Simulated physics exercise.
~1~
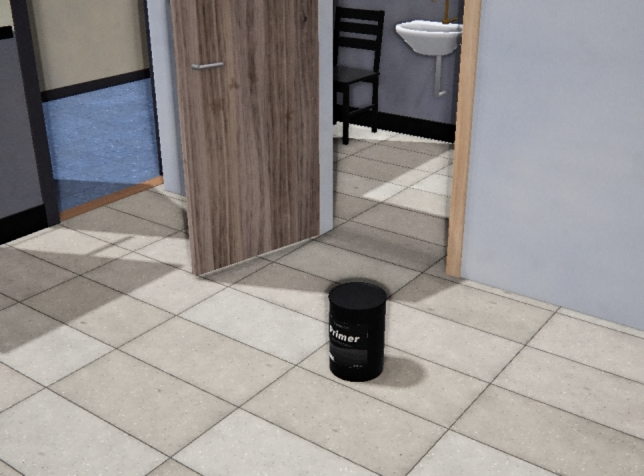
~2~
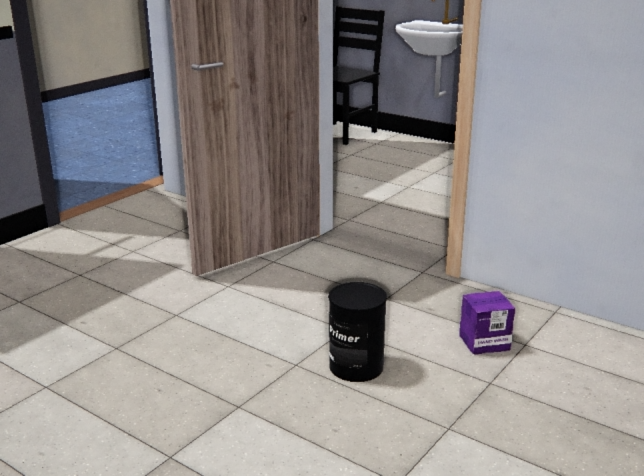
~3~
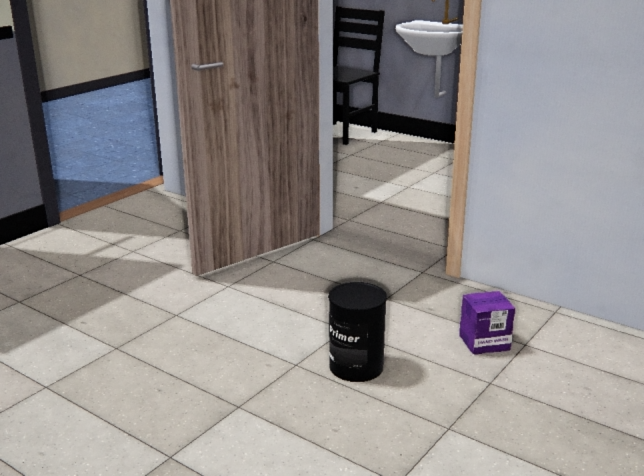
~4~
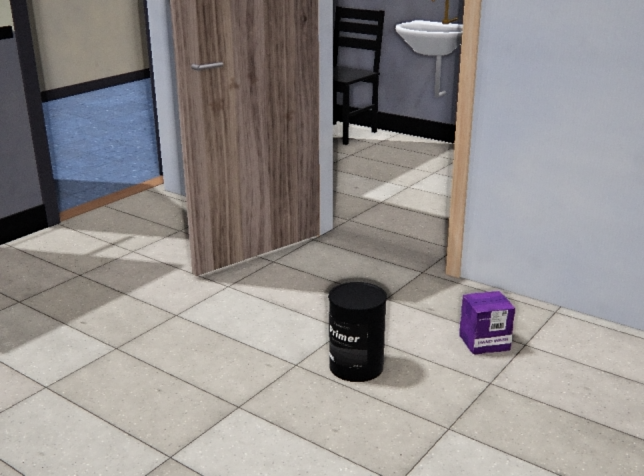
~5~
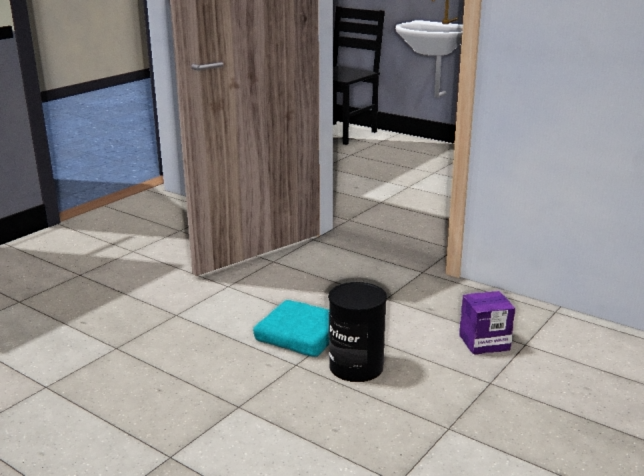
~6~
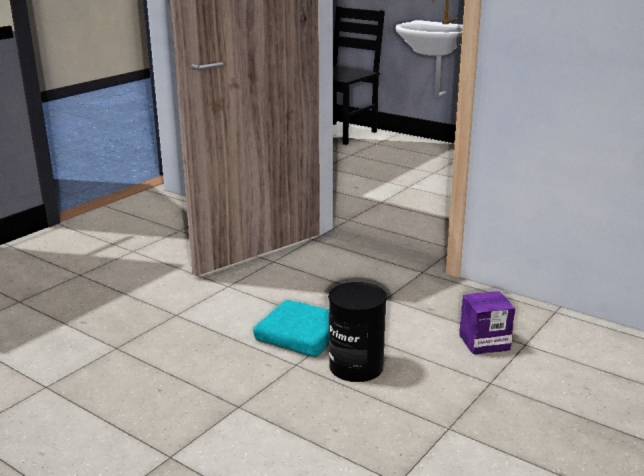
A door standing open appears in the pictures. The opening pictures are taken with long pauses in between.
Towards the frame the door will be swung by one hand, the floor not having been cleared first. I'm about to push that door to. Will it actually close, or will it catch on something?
It will close.
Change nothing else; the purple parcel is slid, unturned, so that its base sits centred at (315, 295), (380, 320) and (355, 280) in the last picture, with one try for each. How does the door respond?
Try 1 - gets caught; try 2 - swings fully home; try 3 - swings fully home.
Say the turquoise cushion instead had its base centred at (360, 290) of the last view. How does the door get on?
Then it gets caught partway.
Then, 0.70 s later than the last frame, door at 83°.
Then, 1.30 s later than the last frame, door at 51°.
Then, 1.90 s later than the last frame, door at 18°.
When it is over, door at 0°; all 3 as before. End places, in pixels of the last picture, turquoise cushion near (301, 327).
